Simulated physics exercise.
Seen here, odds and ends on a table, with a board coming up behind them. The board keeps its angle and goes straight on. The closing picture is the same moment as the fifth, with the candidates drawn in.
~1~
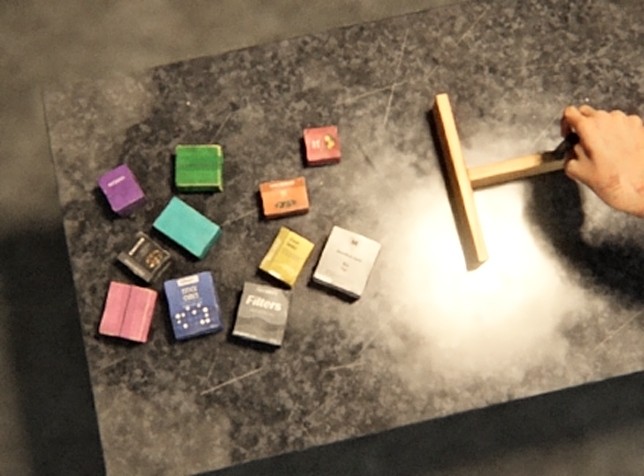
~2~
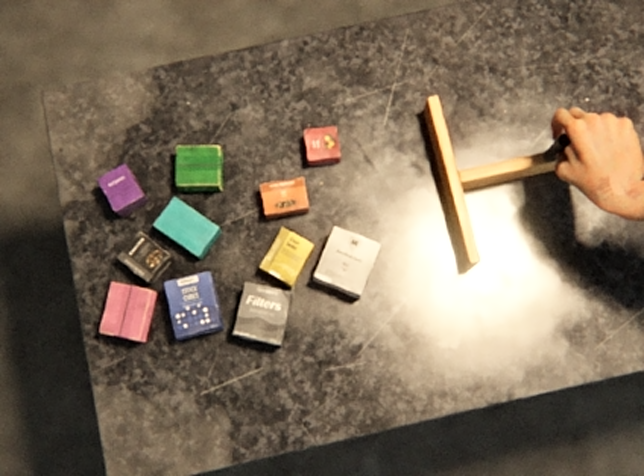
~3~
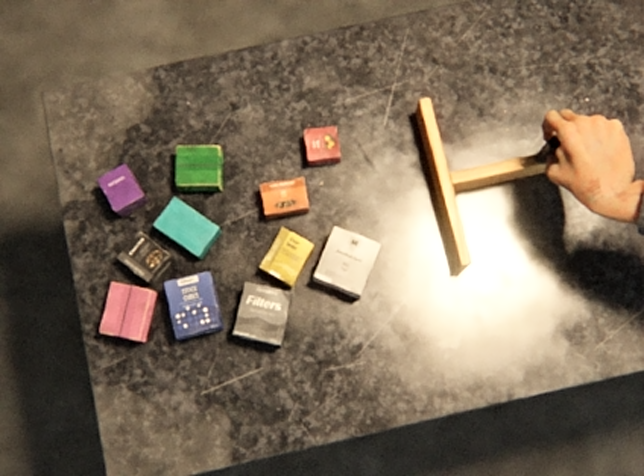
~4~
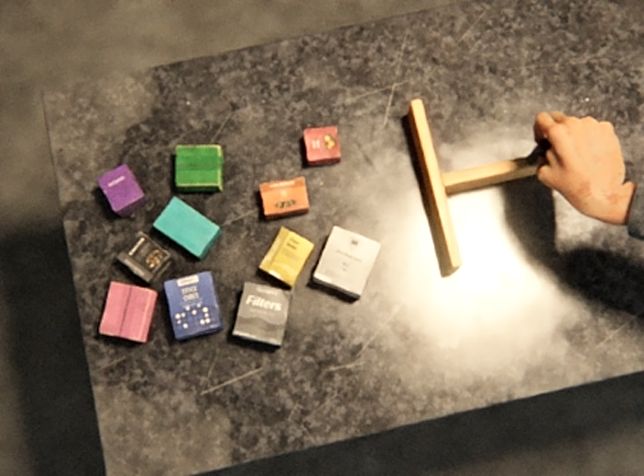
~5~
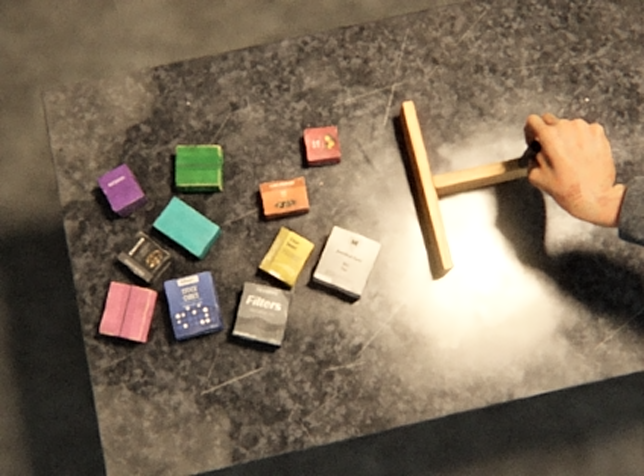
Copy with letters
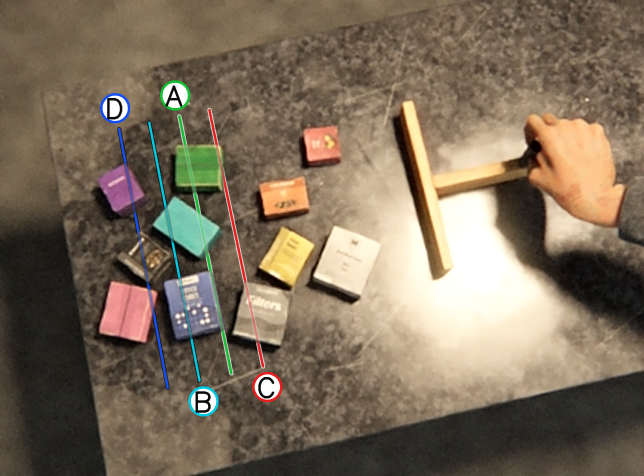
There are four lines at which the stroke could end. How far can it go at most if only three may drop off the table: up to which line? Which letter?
Stop at B.
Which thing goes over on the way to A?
The pink box goes over.
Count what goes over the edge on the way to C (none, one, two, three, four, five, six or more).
In all, none.
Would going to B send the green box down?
No.
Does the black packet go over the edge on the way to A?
By then, no.
On the marked copy, A at (205, 241); B at (174, 248); C at (235, 234); D at (143, 255).
With B. Early on, board (337, 203); red packet (300, 152); white box (316, 279).
Further on, board (245, 223); pink box (87, 316); blue box (131, 316).
At the end, board (172, 239); blue box over the edge; pink box over the edge; two fallen.
As for the rest, A is within the limit but short; C is within the limit but short; D drops six.
